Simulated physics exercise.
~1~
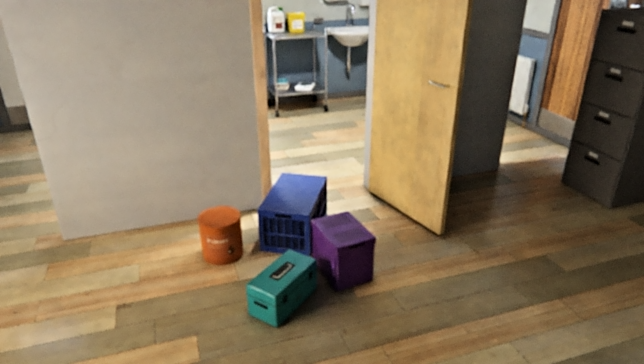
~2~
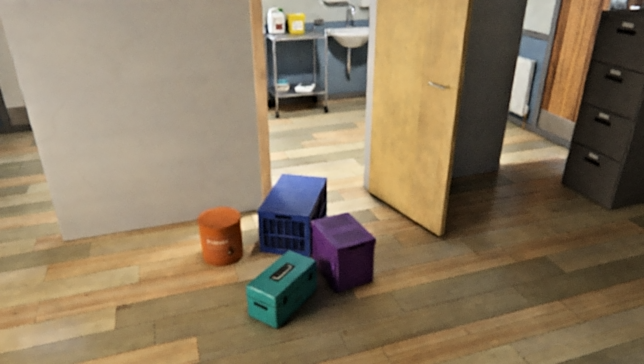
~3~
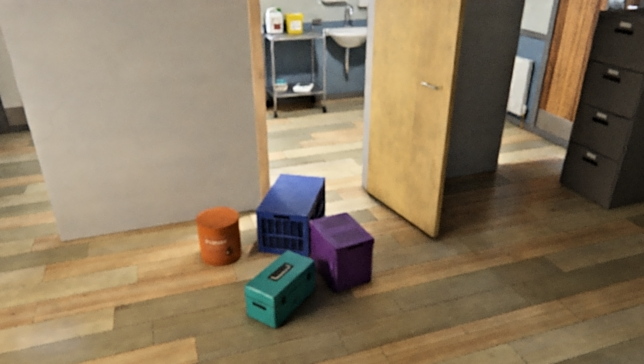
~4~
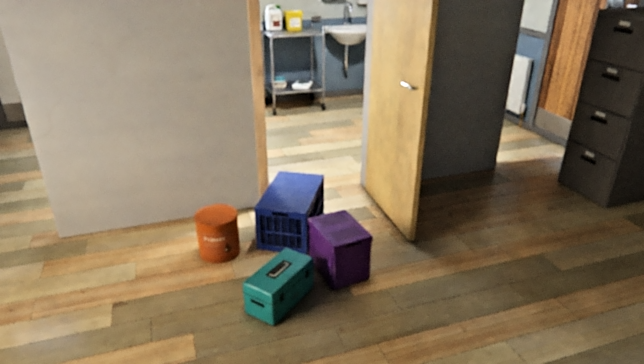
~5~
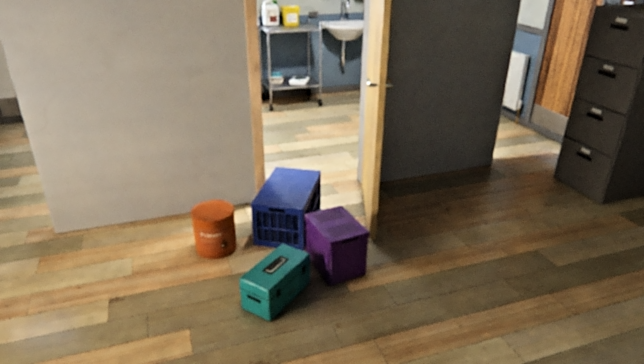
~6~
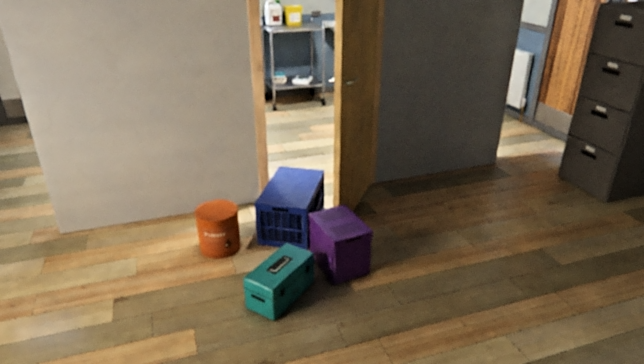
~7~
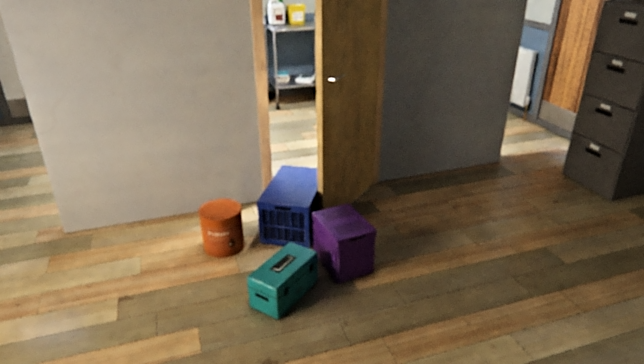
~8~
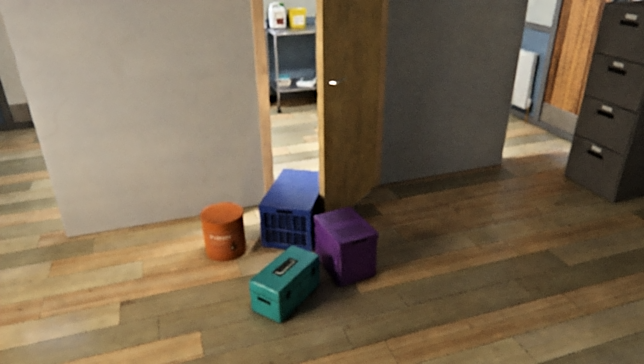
A wooden door swung partway closed in a doorway, narrowing the view of a sink and metal trolley, then stopped still ajar beside a blue crate, while the crate, an orange pail, a purple box and a turquoise toolbox stayed put on the floor.
